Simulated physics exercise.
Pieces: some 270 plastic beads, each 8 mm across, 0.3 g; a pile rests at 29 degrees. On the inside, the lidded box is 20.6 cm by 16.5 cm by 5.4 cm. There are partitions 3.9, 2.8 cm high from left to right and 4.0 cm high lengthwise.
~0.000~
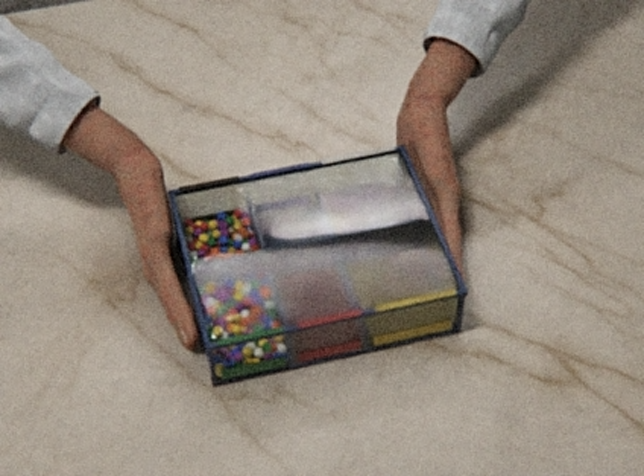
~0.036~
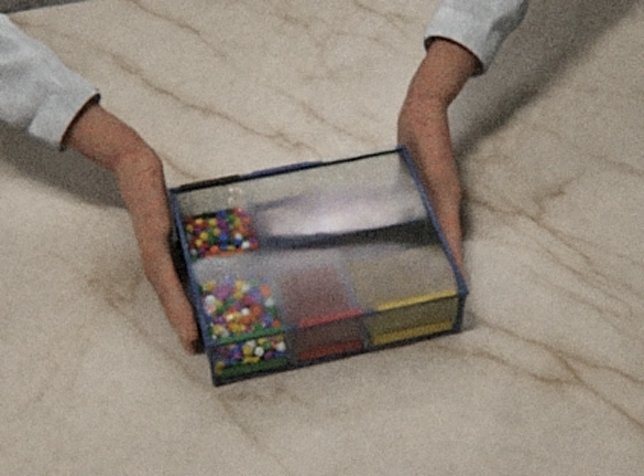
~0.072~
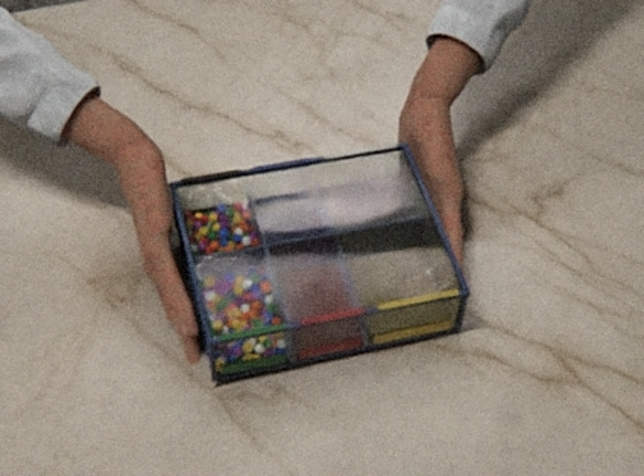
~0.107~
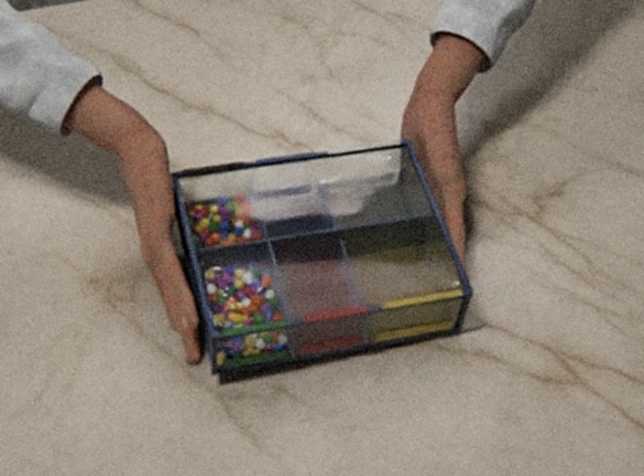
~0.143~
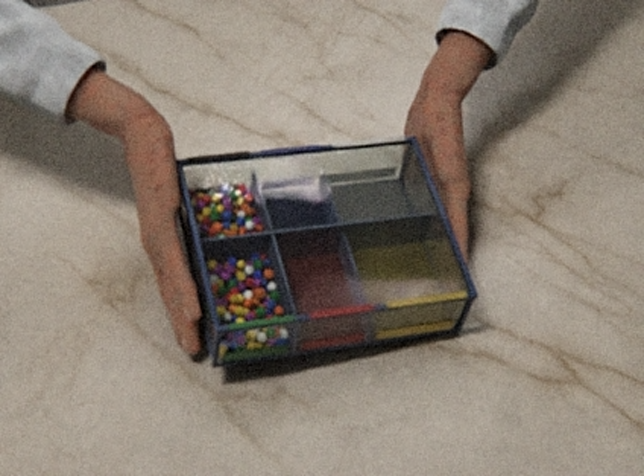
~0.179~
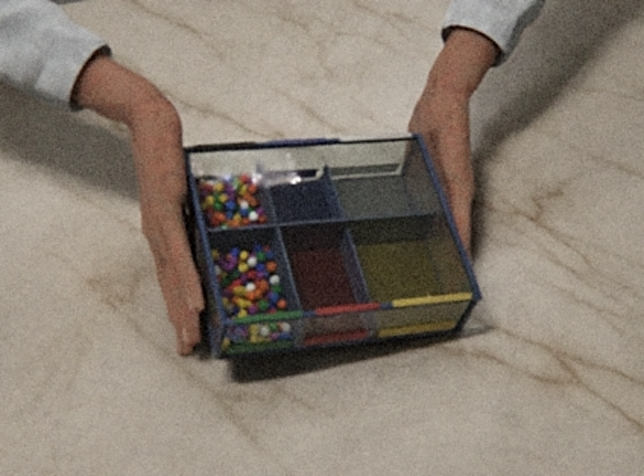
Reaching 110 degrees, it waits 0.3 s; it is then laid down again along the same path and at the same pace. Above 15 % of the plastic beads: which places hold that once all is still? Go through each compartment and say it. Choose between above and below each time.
Red: Below, blue: Below, green: Above, yellow: Above, white: Below, black: Above.
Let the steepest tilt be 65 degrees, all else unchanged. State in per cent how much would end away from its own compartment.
Near 10 in a hundred, I think.
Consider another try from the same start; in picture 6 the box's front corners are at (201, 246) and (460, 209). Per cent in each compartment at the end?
It comes out as red at 0 percent, blue at 5 percent, green at 40 percent, yellow at 0 percent, white at 5 percent and black at 50 percent.
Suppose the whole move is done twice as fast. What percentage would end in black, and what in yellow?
Final split: Black = 40 %, yellow = 15 %.
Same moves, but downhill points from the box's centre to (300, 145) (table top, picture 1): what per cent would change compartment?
Near 20 percent, give or take.
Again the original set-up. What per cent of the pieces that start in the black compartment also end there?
I'd put it at roughly 60 per cent.
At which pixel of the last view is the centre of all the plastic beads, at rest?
Look around (268, 325) in the last picture.
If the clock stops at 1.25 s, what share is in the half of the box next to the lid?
Roughly 70 per cent.
Then, at 1.25 s, tilt 110 degrees; red 5 %, green 40 %, yellow 20 %, black 35 %.
Then, at 1.96 s, tilt 59 degrees; green 40 %, yellow 25 %, black 35 %.
Then, at 2.71 s, tilt 0 degrees; red 5 %, blue 5 %, green 35 %, yellow 25 %, black 30 %.
By 3.2 s all is still; red 5 %, blue 5 %, green 35 %, yellow 25 %, white 0 %, black 30 %.
